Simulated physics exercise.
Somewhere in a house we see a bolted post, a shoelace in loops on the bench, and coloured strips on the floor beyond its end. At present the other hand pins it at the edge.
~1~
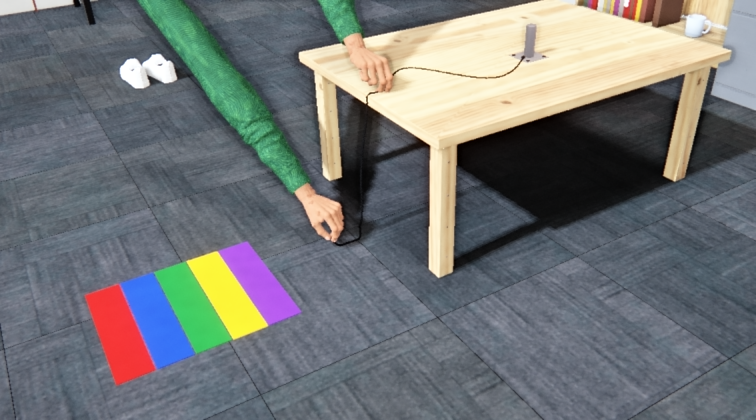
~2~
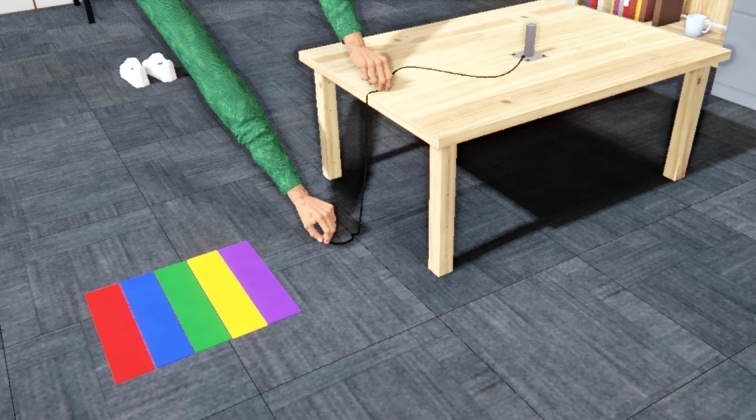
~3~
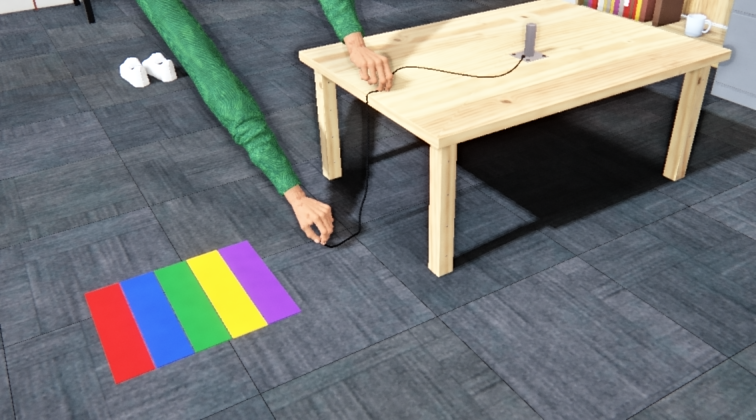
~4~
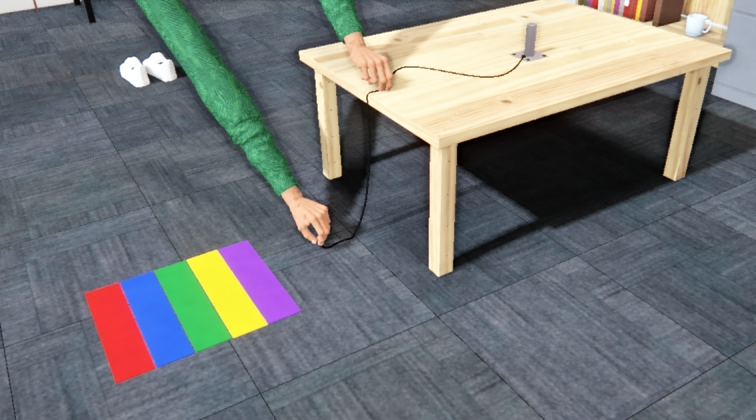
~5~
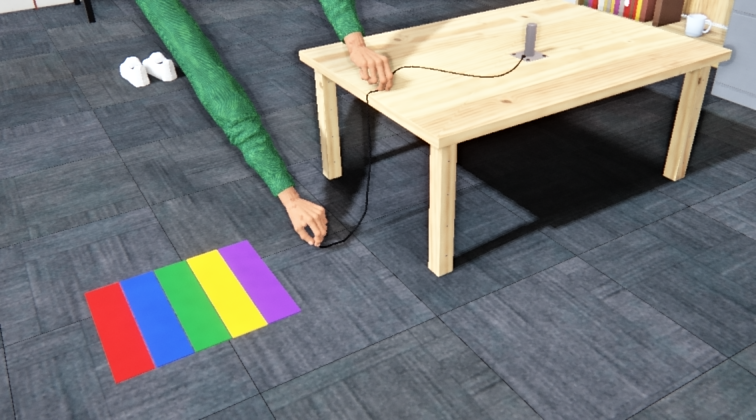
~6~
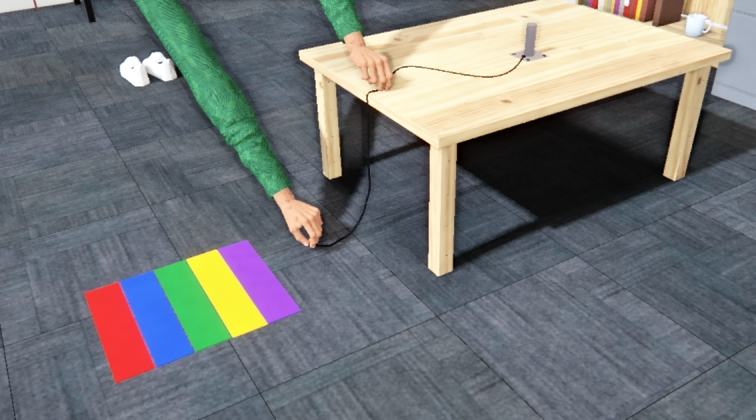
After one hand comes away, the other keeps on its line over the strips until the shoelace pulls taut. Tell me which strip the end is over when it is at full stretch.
It is over the blue strip.
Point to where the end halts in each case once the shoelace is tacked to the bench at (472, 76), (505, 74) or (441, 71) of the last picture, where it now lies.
The pixel places are (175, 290), (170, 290) and (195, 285), one per try.
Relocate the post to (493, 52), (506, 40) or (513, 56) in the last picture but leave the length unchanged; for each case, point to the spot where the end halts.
Per try, approx.: (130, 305); (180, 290); (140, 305).
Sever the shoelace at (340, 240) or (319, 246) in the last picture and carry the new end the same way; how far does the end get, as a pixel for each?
Try by try, around (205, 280) and (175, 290).
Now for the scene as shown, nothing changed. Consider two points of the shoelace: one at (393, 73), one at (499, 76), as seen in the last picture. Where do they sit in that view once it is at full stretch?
At (366, 96), then (471, 68).
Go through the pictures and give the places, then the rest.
In the first picture, end (332, 238); purple (275, 304); yellow (241, 317); green (206, 330); blue (168, 345); red (129, 359).
In the second picture, end (324, 240); shoelace through (515, 67) (461, 75) (398, 70) (370, 94) (366, 161) (360, 223).
In the third picture, end (321, 241).
In the fourth picture, end (318, 242); shoelace through (516, 67) (462, 75) (399, 69) (371, 93) (369, 160) (360, 222).
In the fifth picture, end (315, 243).
In the sixth picture, end (310, 244); shoelace through (516, 67) (462, 74) (399, 69) (371, 93) (368, 160) (359, 222).
A little later, end near (209, 279); over yellow.
Next, end near (176, 290); over green.
When it is tight, end near (156, 297); over blue. The blue one.
